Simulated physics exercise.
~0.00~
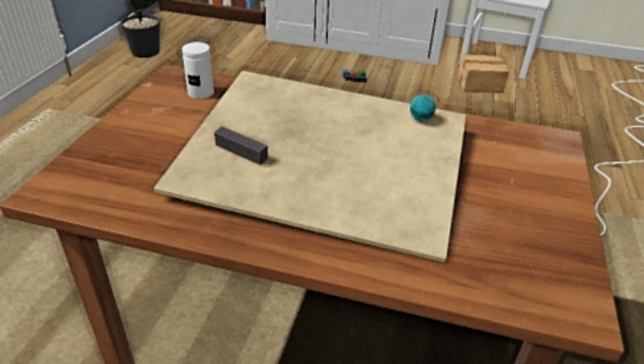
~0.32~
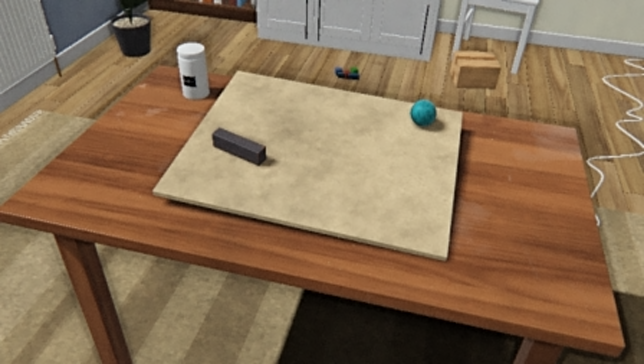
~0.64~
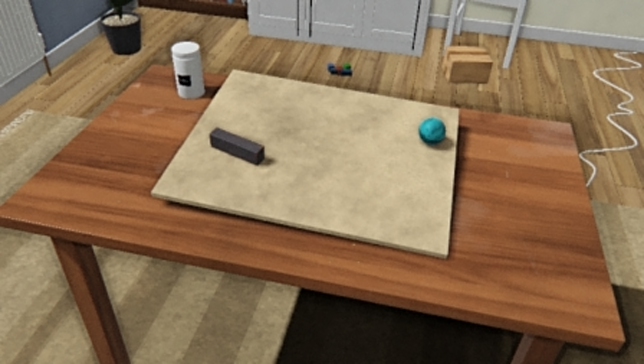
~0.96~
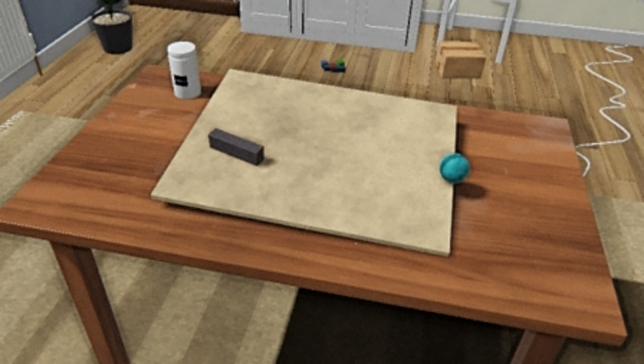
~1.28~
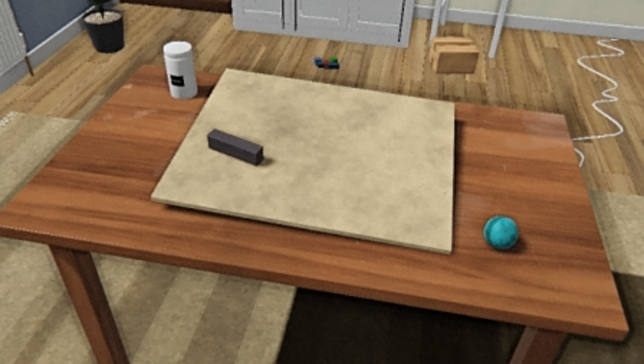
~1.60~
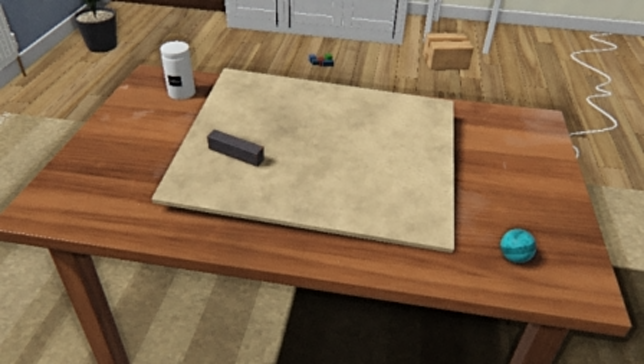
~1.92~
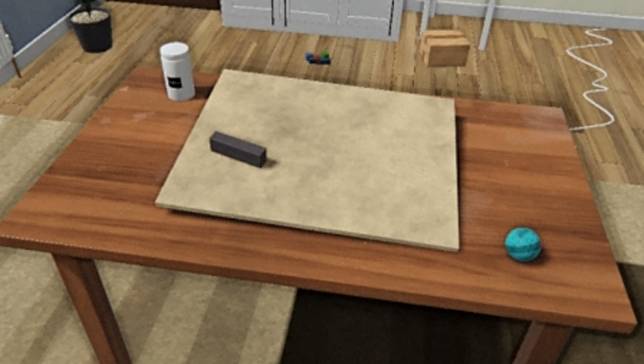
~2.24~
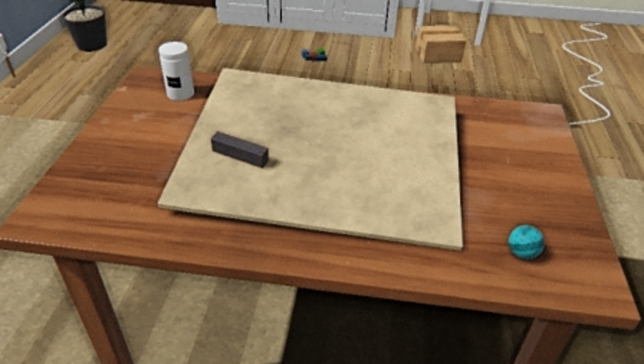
The clip shows a pale board with a dark block on a wooden table, a white jar behind it, as a turquoise ball rolls toward the viewer, crosses the board's right edge, and comes to rest on the tabletop near the front right corner.
